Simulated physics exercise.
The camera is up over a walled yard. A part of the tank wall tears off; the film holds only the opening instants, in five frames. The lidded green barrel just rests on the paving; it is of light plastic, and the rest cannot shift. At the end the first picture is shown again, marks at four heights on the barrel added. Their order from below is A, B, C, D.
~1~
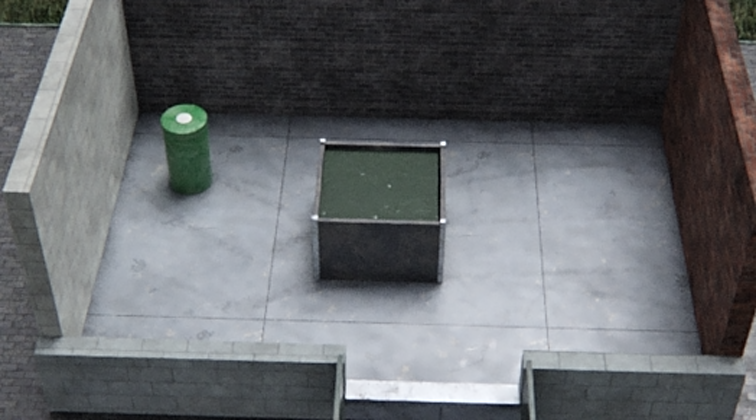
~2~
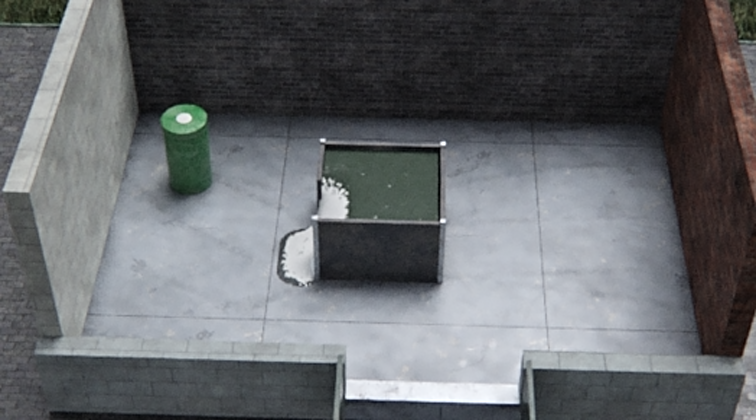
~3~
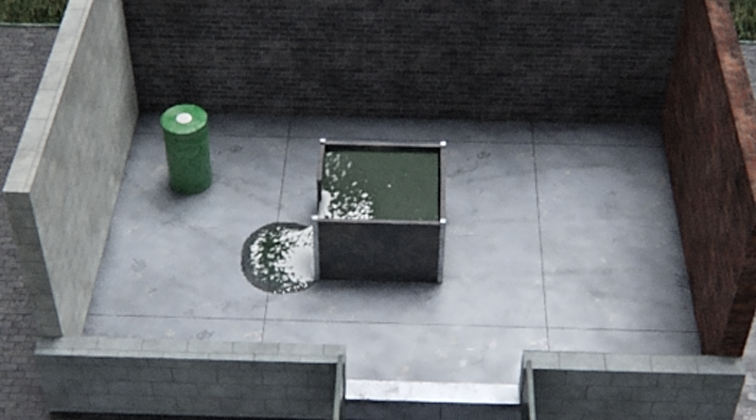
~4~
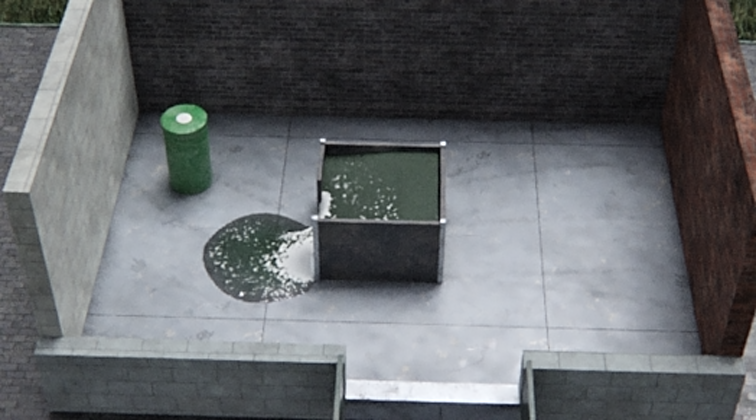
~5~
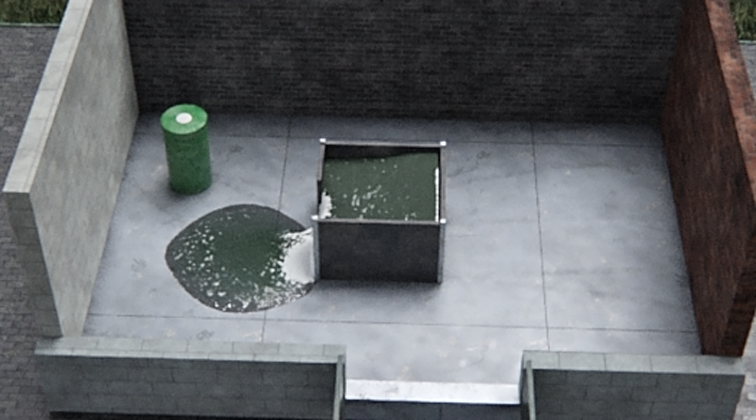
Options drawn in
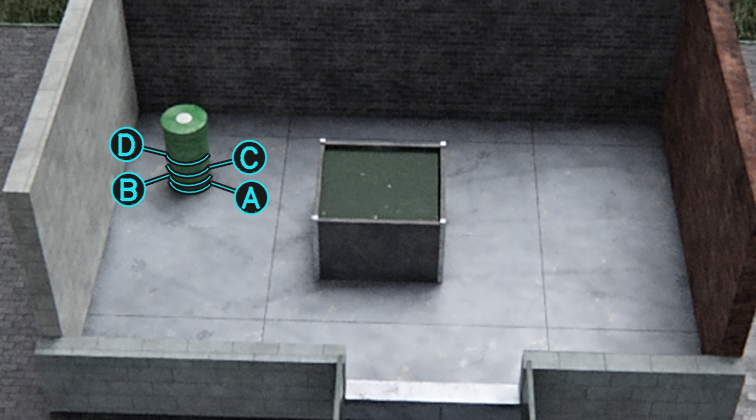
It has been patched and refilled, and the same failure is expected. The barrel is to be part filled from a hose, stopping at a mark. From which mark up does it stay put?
Use level B.
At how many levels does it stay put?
Three.
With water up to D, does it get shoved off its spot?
No, that is safe.
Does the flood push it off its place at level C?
No.
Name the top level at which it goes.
Here it is level A.
In cyan, A at (188, 192); B at (187, 185); C at (186, 176); D at (185, 164); from the bottom up A, B, C, D.
If A is chosen, it is pushed about 3 times its own width away.
If B is chosen, it does not move.
If C is chosen, it does not move.
If D is chosen, it does not move.
